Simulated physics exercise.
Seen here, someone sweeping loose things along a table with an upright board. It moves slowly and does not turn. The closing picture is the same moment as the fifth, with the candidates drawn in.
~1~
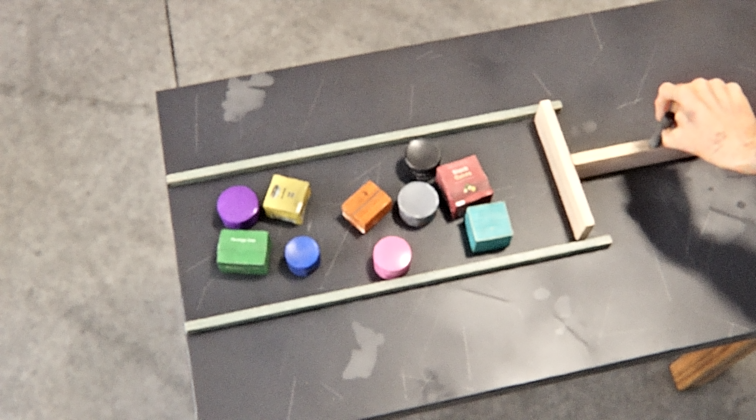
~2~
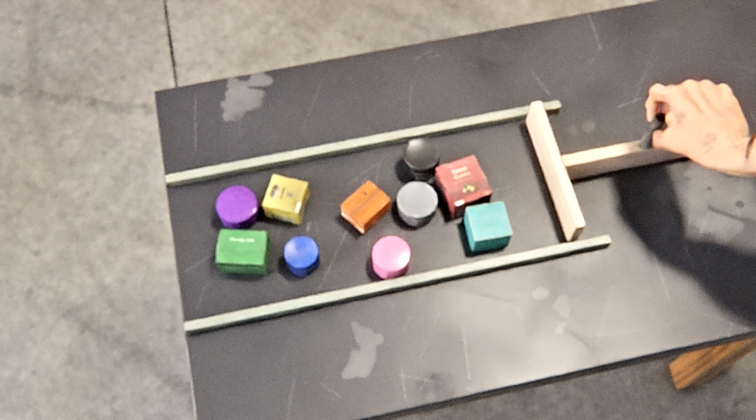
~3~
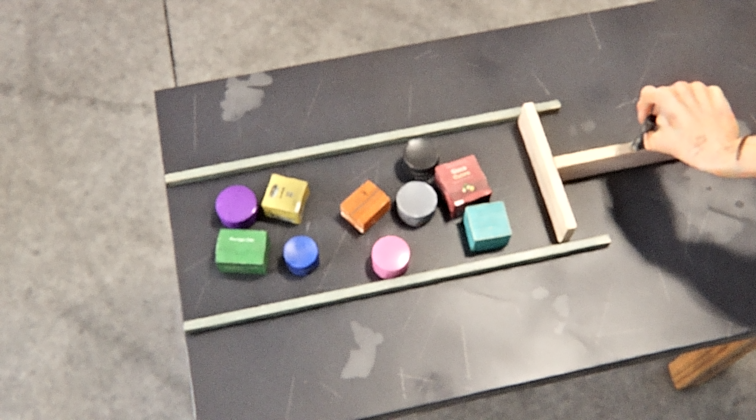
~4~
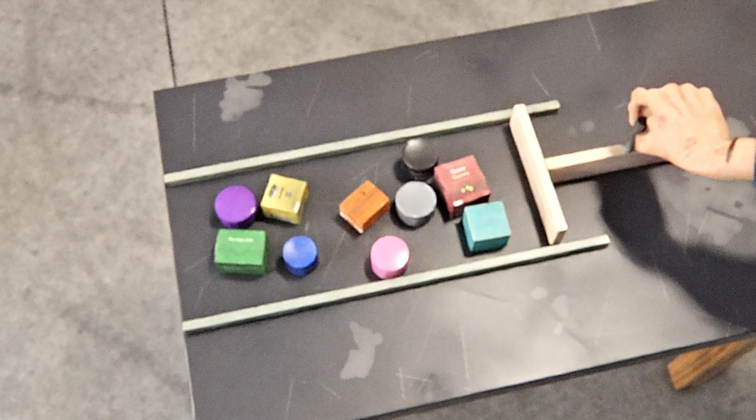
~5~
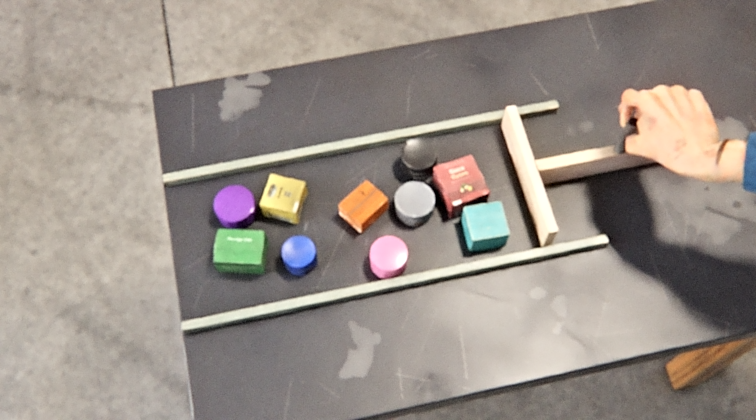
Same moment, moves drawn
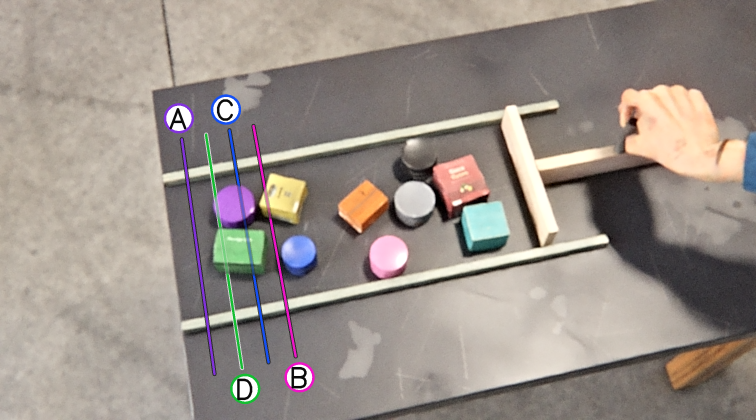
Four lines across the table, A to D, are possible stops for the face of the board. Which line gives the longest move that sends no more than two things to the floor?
Line B.
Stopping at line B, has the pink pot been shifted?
Yes.
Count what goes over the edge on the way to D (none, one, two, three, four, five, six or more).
By then, six or more.
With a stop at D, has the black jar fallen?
No.
On the marked copy, A at (197, 249); B at (273, 234); C at (248, 239); D at (223, 244).
Taking B. A third of the way, board (440, 185); black jar (403, 159); turquoise block (425, 239).
Two thirds of the way, board (348, 203); purple pot (172, 201); yellow packet (211, 202).
When it is over, board (274, 217); yellow packet over the edge; purple pot over the edge; two fallen.
As for the rest, A drops seven; C drops four; D drops seven.
